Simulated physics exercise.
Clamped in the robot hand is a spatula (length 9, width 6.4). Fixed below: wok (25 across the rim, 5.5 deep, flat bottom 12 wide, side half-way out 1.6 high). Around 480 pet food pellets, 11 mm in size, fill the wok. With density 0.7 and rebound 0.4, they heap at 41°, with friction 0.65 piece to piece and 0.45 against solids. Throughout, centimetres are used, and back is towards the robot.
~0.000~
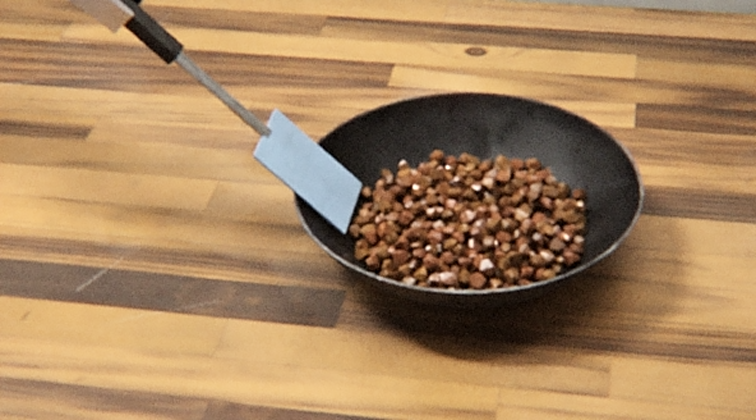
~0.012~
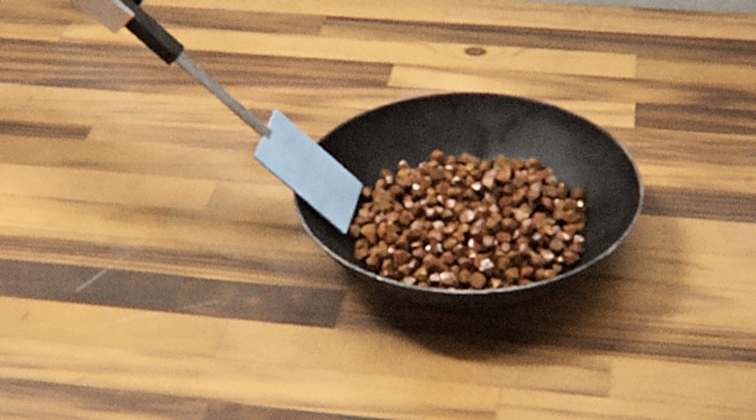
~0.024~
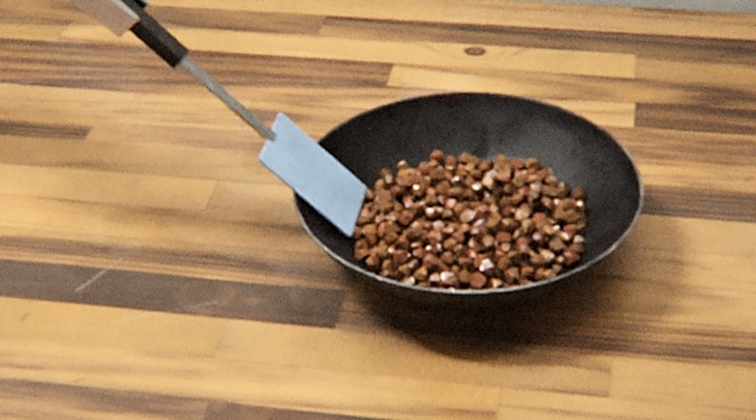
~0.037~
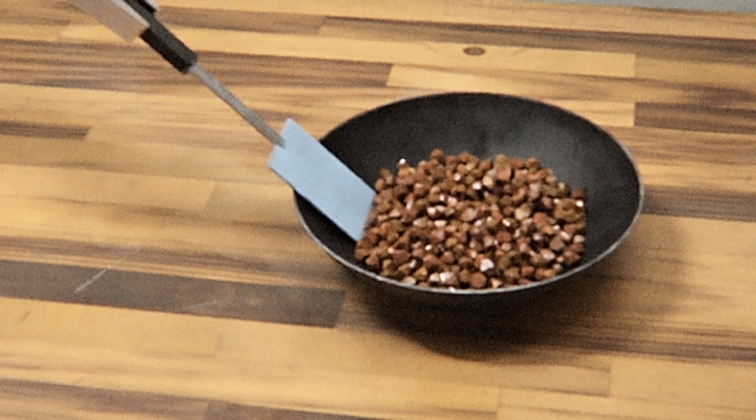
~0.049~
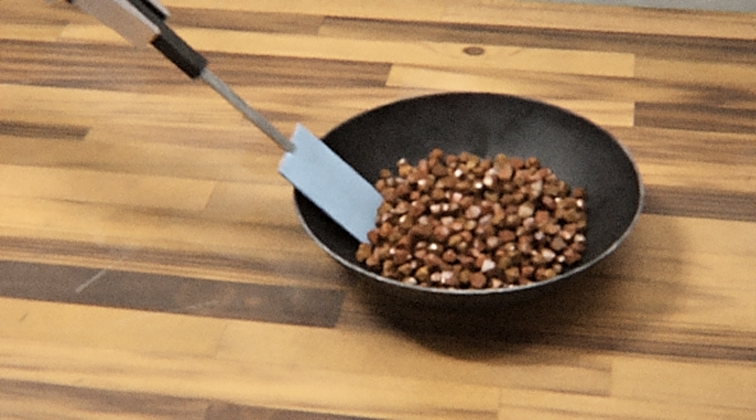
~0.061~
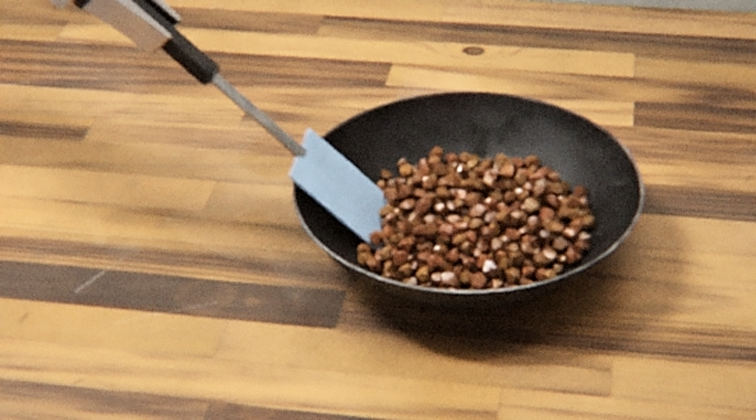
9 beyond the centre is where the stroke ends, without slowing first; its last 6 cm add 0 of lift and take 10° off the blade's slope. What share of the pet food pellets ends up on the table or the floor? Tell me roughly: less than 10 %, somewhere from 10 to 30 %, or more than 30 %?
Somewhere from 10 to 30 %.
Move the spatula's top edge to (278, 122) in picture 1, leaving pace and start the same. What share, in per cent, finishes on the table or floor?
Some 20 per cent.
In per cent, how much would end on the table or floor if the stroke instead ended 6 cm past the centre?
Roughly 0 %.
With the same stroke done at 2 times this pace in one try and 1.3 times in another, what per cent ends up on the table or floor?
Roughly 35 % and roughly 30 %.
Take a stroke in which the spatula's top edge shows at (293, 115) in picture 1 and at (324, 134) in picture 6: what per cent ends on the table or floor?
Off the vessel, on the table or floor: Some 20 percent.
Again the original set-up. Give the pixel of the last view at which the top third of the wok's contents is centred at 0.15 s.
It is centred near (534, 209).
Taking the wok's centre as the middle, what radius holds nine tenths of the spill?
Seen from above, roughly 25 cm.
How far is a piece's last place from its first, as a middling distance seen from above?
It works out to roughly 5 cm.
After 0.15 s, sloping 45°, highest piece 5 above the table; 483 in the wok.
After 0.23 s, sloping 42°, highest piece 7 above the table; 482 in the wok, 1 on the blade or in flight.
After 0.48 s, sloping 35°, highest piece 7 above the table; 402 in the wok, 76 on the table or floor, 5 on the blade or in flight.
After 1.53 s, sloping 35°, highest piece 7 above the table; 401 in the wok, 82 on the table or floor.
At rest, 401 in the wok, 82 on the table or floor. That is 17 % on the table or floor.
